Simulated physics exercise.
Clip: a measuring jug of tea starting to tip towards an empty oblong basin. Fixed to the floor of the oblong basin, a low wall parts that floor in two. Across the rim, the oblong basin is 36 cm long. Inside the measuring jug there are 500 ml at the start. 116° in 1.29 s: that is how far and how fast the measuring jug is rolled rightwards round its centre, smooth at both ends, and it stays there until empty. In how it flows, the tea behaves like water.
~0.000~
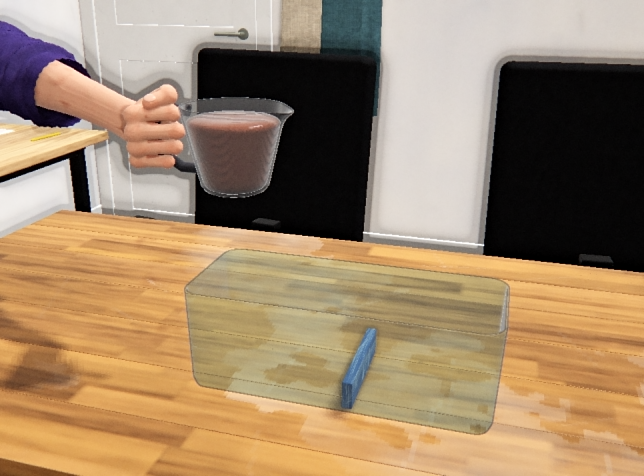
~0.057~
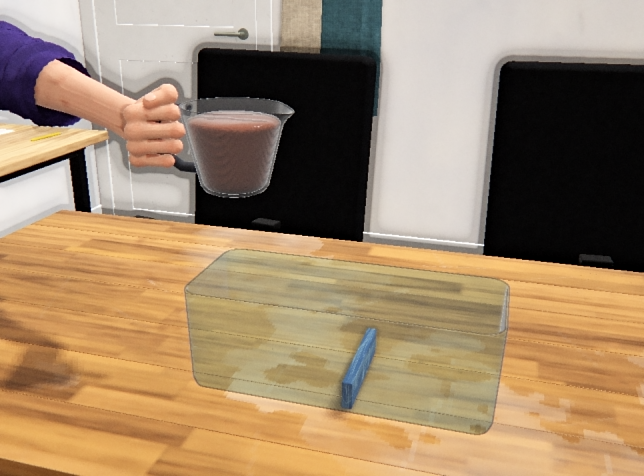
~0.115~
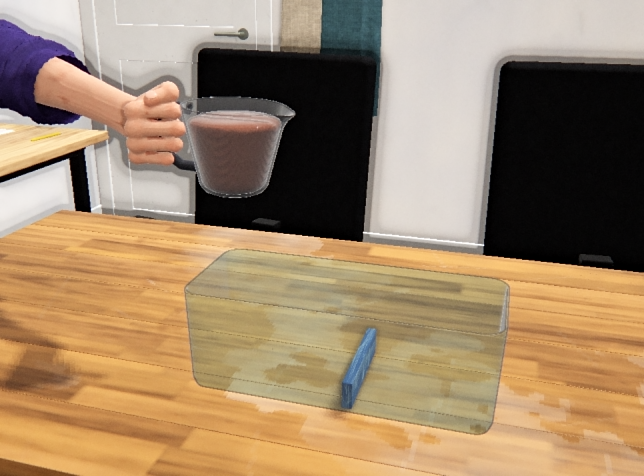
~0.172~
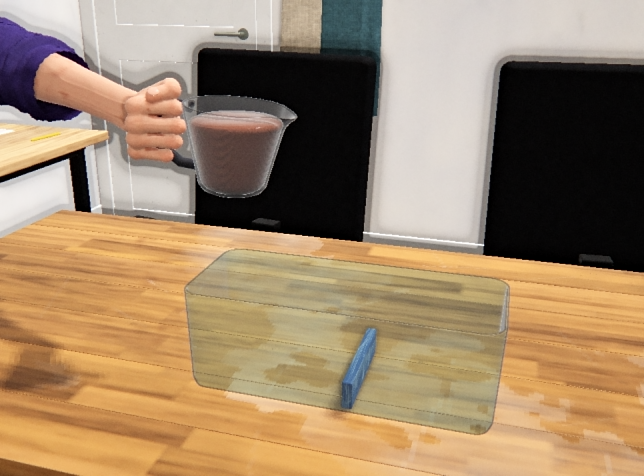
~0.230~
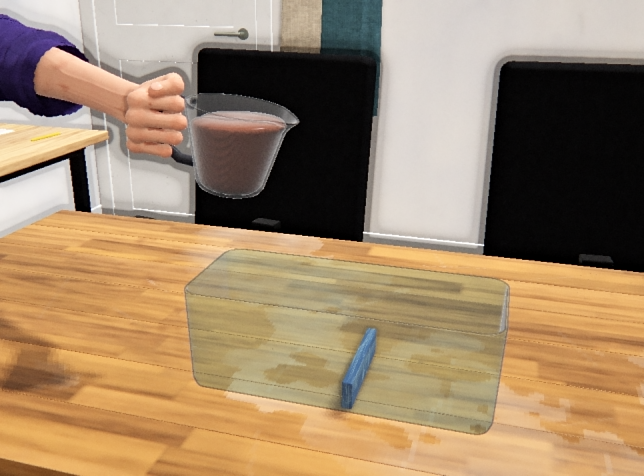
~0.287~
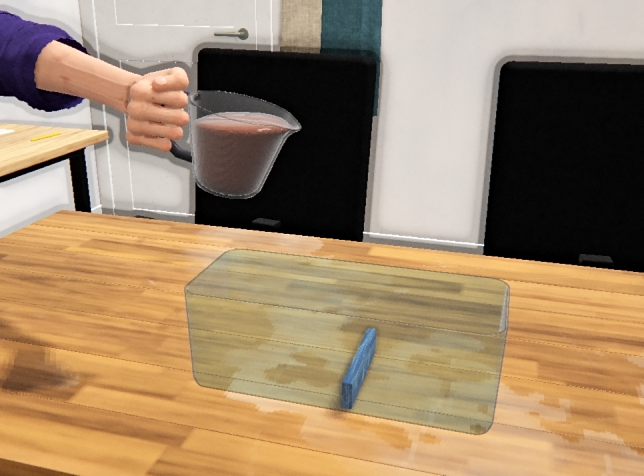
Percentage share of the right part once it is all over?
30 per cent.
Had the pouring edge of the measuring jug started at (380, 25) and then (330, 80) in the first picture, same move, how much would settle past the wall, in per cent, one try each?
Result: 85 per cent, then 80 per cent.
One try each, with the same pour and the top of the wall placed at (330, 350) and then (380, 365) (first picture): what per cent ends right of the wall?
One try each: Around 75 percent and then around 10 percent.
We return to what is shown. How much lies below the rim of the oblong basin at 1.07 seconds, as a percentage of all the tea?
Some 88 percent of the total.
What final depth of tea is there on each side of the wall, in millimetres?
Depths at rest: Left around 14 mm, right around 8 mm.
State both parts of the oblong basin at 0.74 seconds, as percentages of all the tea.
Lab note: Left near 10 %, right near 8.
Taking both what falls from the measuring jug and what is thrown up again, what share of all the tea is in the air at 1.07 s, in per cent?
Around 8 per cent of the liquid is in flight.
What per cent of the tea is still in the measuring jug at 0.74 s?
Fraction remaining: Approx. 56 per cent.
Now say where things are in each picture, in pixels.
Tilt 0°; pouring edge (293, 111); surface from (193, 116) to (281, 122); the oblong basin's rim runs from (207, 270) to (508, 308); the wall's top is at (360, 355), in the first frame.
Tilt 1°; pouring edge (293, 112); surface from (193, 116) to (281, 122), in the second frame.
Tilt 2°; pouring edge (294, 114); surface from (194, 115) to (281, 122), in the third frame.
Tilt 5°; pouring edge (296, 117); surface from (196, 115) to (284, 123), in the fourth frame.
Tilt 9°; pouring edge (298, 122); surface from (198, 116) to (287, 124), in the fifth frame.
Tilt 14°; pouring edge (300, 128); surface from (200, 118) to (293, 126), in the sixth frame.
By 0.74 s the tilt is 71° and 55 per cent is still to pour, 10 is left of the wall and 8 right of it.
By 1.07 s the tilt is 108° and 3 per cent is still to pour, 63 is left of the wall and 26 right of it.
By 1.41 s the tilt is 116° and 0 per cent is still to pour, 69 is left of the wall and 30 right of it.
By 1.79 s the tilt is 116° and 0 per cent is still to pour, 69 is left of the wall and 30 right of it.
At rest 69 per cent lies left of the wall, 30 right of it and 1 outside.
